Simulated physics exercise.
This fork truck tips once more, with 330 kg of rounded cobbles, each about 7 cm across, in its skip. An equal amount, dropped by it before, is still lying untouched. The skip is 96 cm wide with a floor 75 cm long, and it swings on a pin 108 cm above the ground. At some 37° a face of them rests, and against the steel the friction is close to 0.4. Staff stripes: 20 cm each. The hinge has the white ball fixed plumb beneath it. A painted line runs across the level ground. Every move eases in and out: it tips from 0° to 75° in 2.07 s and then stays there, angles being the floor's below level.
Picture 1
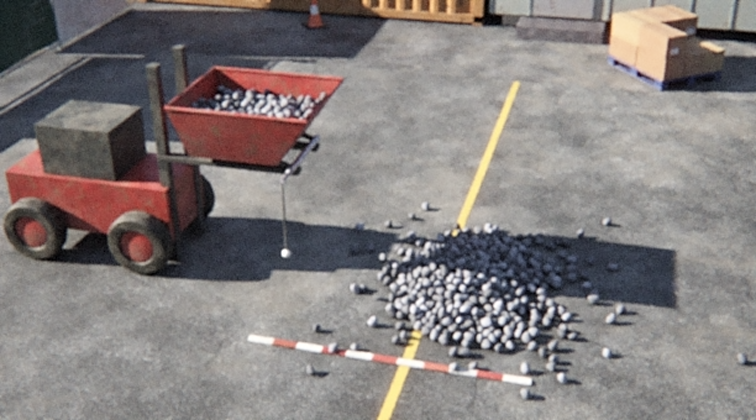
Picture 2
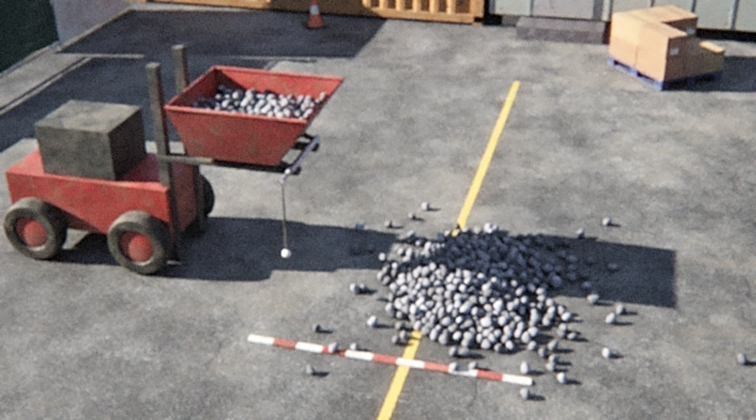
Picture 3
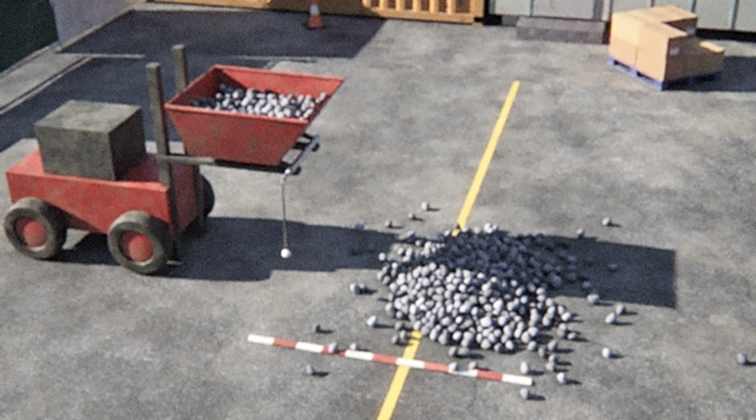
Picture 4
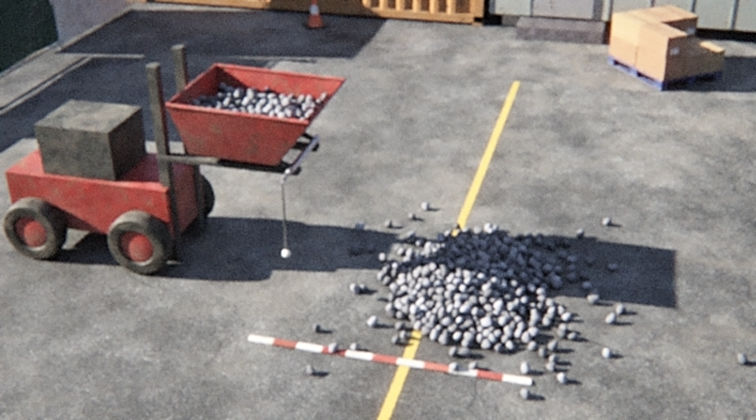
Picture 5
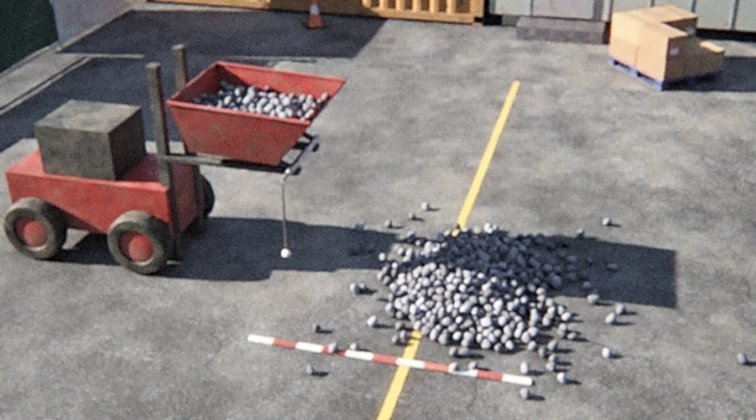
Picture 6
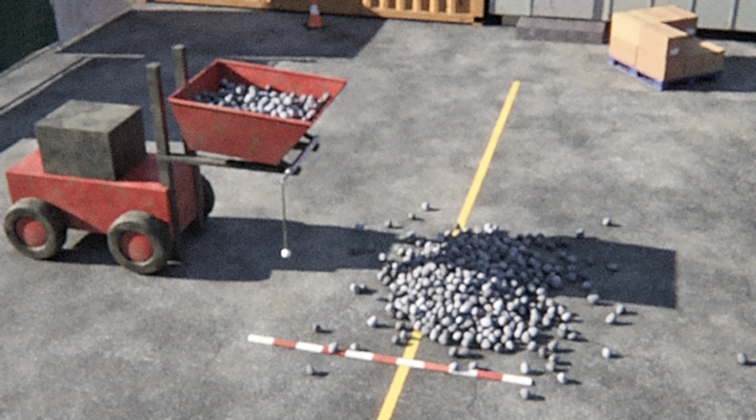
We see a red fork truck on the left holding up a red skip of grey stones, beside a stone pile lying across a yellow line; the skip tilts very slightly, its right side dipping, while everything else stays still.
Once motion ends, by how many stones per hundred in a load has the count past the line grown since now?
It has grown by about 26 per hundred.
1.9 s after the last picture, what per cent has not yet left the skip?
It still holds about 55 per cent.
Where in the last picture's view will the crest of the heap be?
The top of the heap sits near (422, 251).
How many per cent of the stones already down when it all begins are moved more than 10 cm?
5 per cent.
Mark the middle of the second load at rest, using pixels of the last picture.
The middle ends up near (416, 270).
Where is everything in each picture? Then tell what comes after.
The first frame shows lip at (307, 122), floor tilted 0°, highest stones at (257, 102). The earlier load is highest near (453, 261), 20 cm above ground level, 23 % short of the line, 76 % past the line.
The second frame shows lip at (307, 122), floor tilted 0°, highest stones at (257, 102).
In the third frame, the skip is at 1°, its lip at (308, 122); the top of the load is at (257, 101).
The fourth frame shows lip at (309, 123), floor tilted 2°, highest stones at (247, 100).
In the fifth frame, the skip is at 3°, its lip at (310, 124); the top of the load is at (248, 98).
The sixth frame shows lip at (312, 125), floor tilted 4°, highest stones at (241, 95).
Then, 1.2 s after the last picture the floor is at 63°; in per cent of one load, 100 in the skip, 23 short of the line, 76 past the line; the foremost stones are at (622, 300).
Then, 1.9 s after the last picture the floor is at 75°; in per cent of one load, 54 in the skip, 64 short of the line, 82 past the line; the foremost stones are at (622, 300).
Then, 2.2 s after the last picture the floor is at 75°; in per cent of one load, 25 in the skip, 79 short of the line, 96 past the line; the foremost stones are at (622, 300).
Then, 4.6 s after the last picture the floor is at 75°; in per cent of one load, 0 in the skip, 97 short of the line, 102 past the line; the foremost stones are at (622, 300). Net gain past the line, 26.
